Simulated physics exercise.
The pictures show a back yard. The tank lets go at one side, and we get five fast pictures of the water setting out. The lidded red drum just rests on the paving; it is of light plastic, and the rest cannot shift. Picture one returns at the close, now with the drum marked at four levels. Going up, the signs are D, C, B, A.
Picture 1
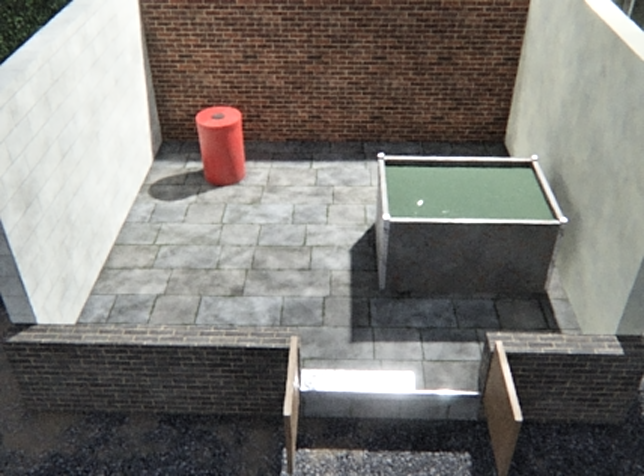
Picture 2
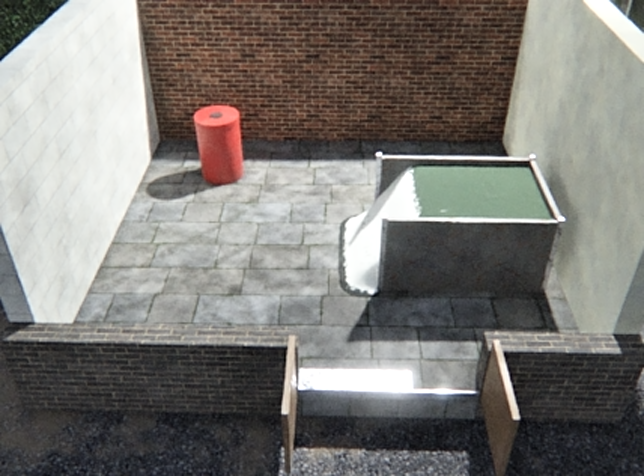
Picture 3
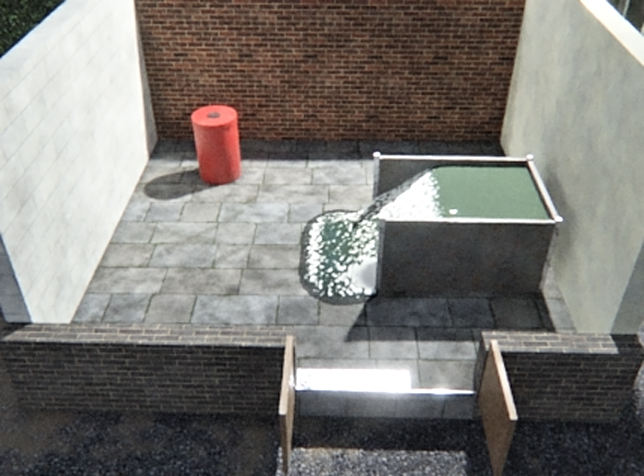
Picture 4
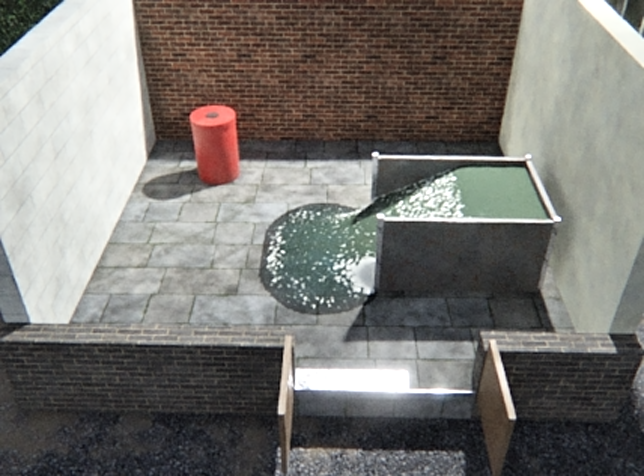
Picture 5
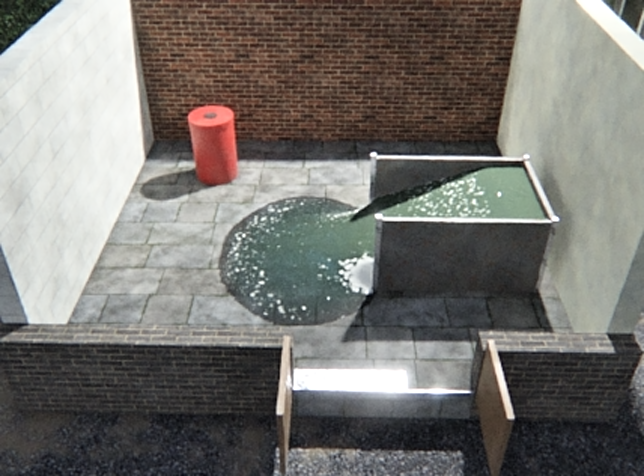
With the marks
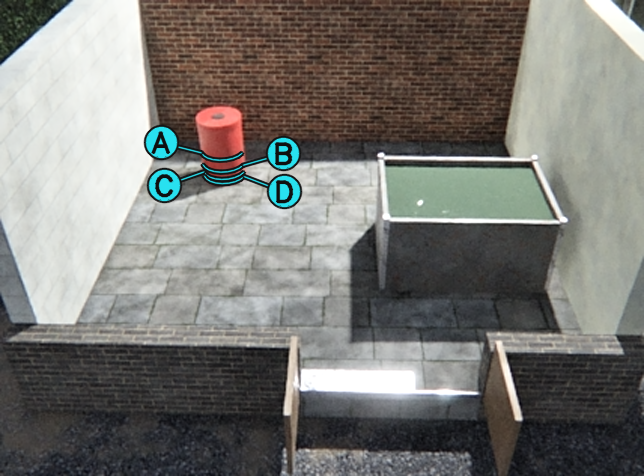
Green water poured out of the left side of a full tank in a walled back yard, then spread across the paving in a widening pool towards a red drum that stayed put.
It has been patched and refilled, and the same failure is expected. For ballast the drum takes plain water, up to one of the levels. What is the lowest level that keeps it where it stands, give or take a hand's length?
B is the one.
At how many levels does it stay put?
Two of them.
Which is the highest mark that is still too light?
Mark C.
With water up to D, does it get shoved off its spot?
Yes, that goes wrong.
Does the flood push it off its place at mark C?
Yes, it does.
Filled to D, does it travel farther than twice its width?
Yes.
In cyan, A at (219, 160); B at (220, 172); C at (221, 179); D at (222, 183); from the bottom up D, C, B, A.
Choosing A, it does not move.
Choosing B, it does not move.
Choosing C, it is pushed about 4 times its own width away.
Choosing D, it is pushed about 5 times its own width away.
